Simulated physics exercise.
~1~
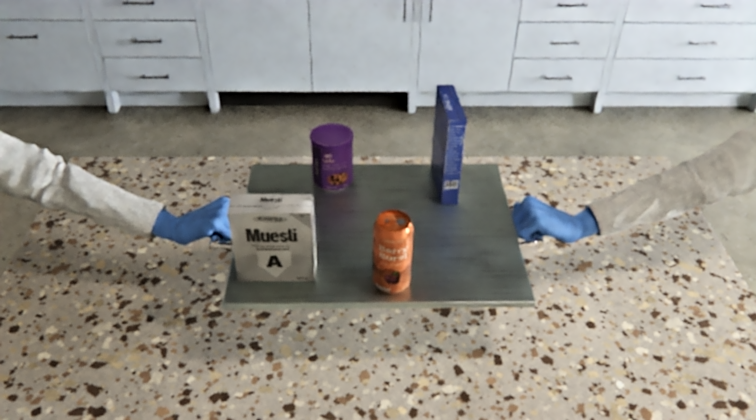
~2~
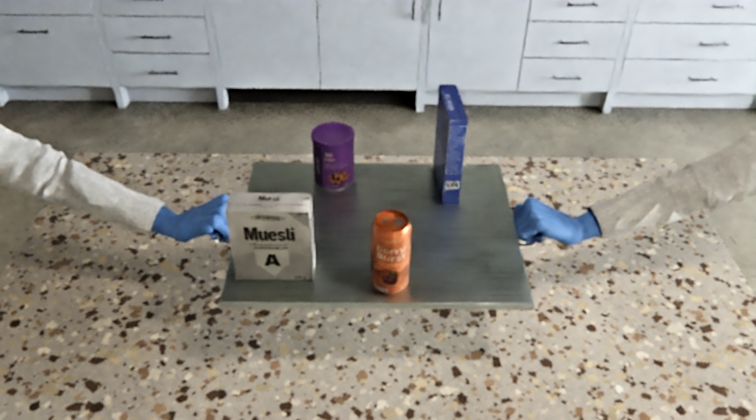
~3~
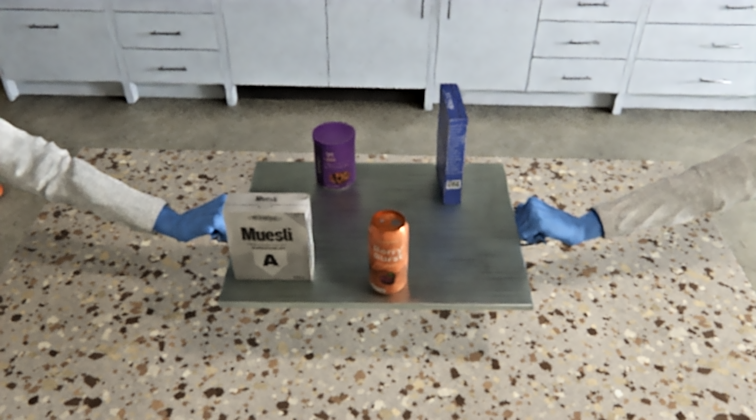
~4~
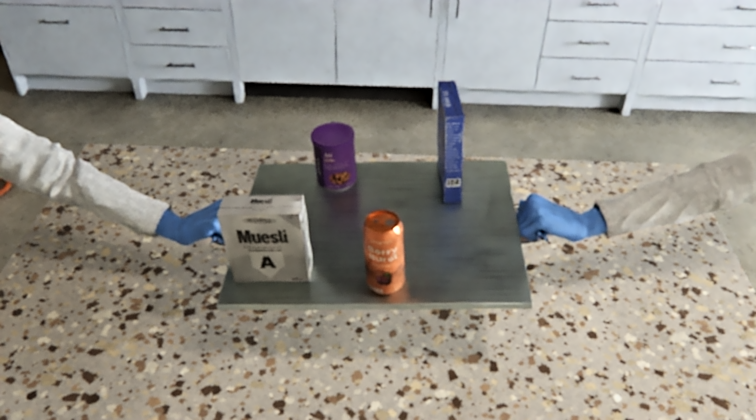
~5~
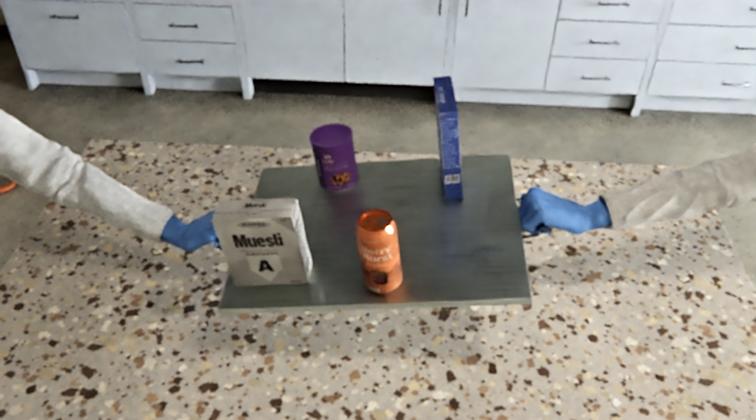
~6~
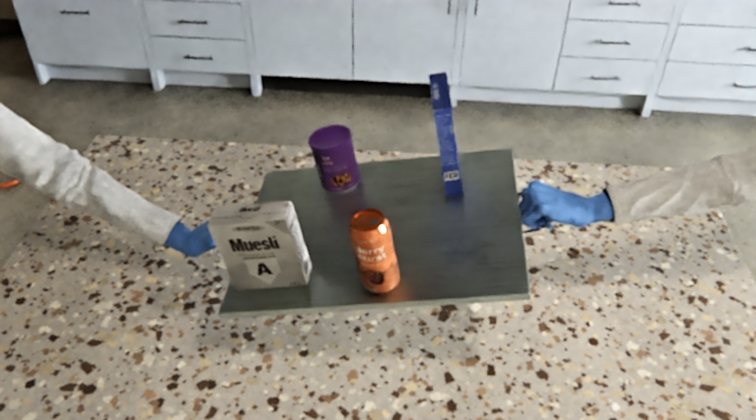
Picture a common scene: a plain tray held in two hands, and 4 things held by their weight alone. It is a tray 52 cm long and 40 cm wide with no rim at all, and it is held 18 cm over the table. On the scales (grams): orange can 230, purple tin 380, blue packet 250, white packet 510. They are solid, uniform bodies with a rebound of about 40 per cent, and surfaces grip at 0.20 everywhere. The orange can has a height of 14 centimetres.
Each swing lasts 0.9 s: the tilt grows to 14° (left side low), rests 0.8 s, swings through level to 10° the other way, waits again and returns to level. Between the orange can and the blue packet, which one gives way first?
Of the two named, the latter.
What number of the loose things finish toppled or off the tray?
Total: 4.
Then, 0.90 s on from there, tray tilted 14°, left edge down; purple tin and white packet now off the tray; blue packet on its side near (304, 191); orange can moved 16 cm near (280, 264).
Then, 1.50 s on from there, tray tilted 5°, left edge down; orange can and blue packet now off the tray.
In the end, off the tray, orange can, purple tin, blue packet and white packet. At the end, from the last picture's camera, orange can near (213, 380), blue packet near (240, 238). Orange can went 1.18 s after the last picture; blue packet went 0.36 s after the last picture.
